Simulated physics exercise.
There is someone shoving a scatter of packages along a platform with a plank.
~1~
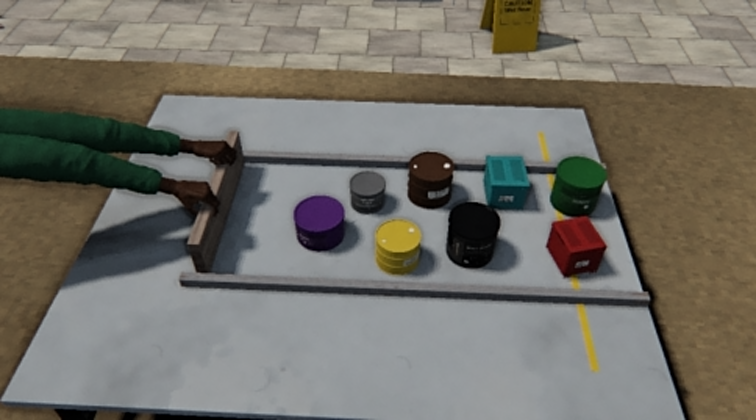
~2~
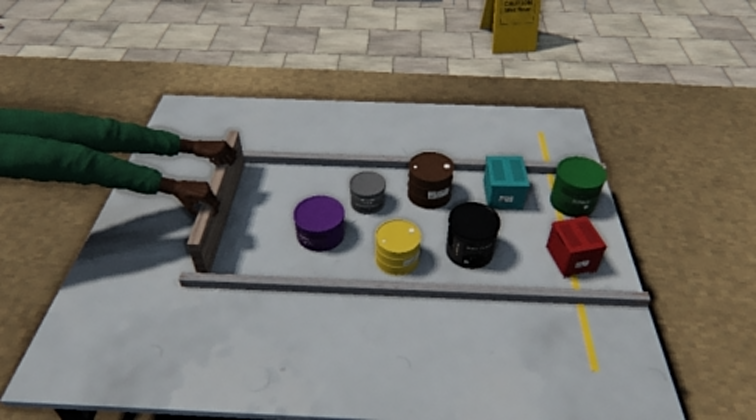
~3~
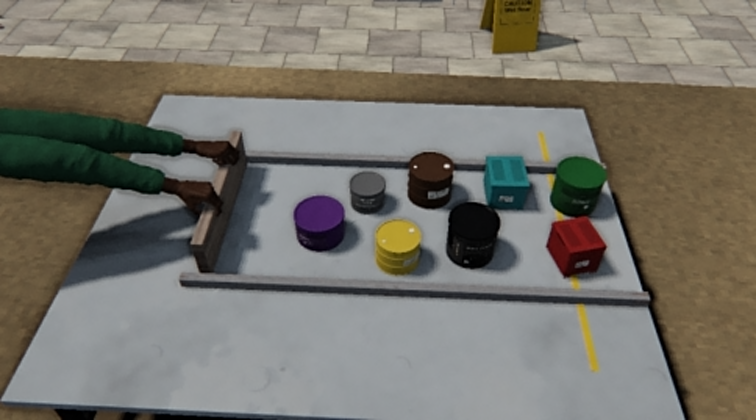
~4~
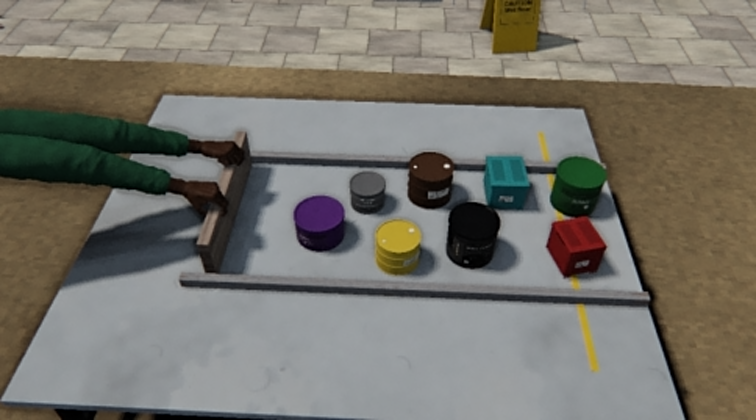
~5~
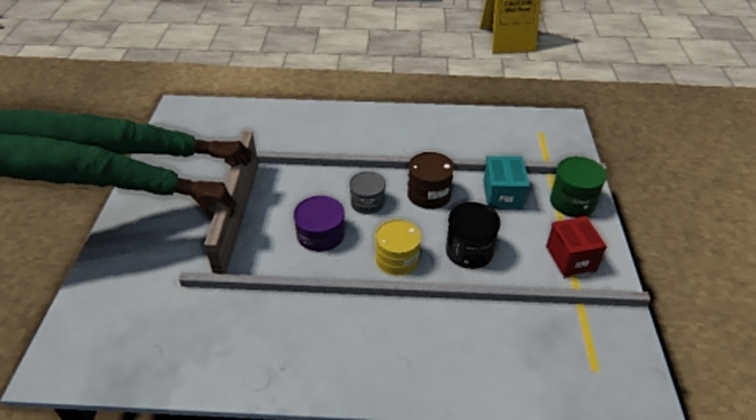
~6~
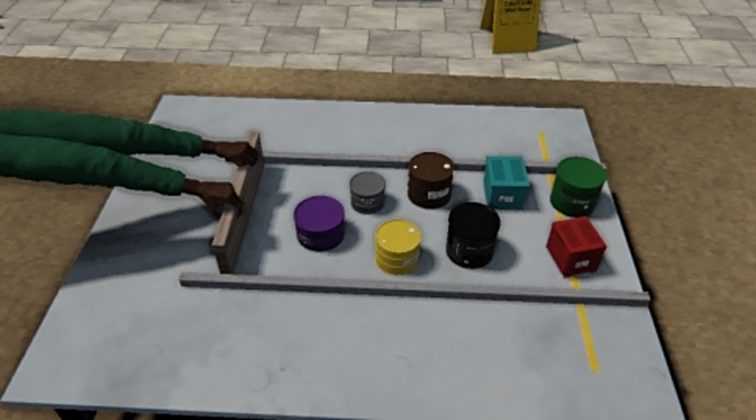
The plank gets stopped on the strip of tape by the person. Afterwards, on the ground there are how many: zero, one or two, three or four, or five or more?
The drop will claim three or four of them.
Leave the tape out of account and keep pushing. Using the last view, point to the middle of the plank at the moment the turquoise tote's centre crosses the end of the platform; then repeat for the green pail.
First one: Around (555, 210). Other one: Around (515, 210).
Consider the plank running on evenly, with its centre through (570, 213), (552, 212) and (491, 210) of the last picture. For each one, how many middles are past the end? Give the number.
4; 2; 0.
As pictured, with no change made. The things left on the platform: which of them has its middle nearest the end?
Answer: The purple pail.
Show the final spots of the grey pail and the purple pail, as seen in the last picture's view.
Grey pail: About (580, 207); purple pail: About (605, 235).
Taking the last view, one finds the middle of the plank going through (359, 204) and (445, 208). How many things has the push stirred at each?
At the one place 3, at the other 6.
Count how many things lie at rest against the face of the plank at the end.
It ends up touching 3.
A little later, none off yet; green pail at rest near (577, 187); red tote at rest near (575, 247); turquoise tote at rest near (505, 183).
When it is over, the number that fall off is three or four; down, black pail, turquoise tote, red tote and green pail.
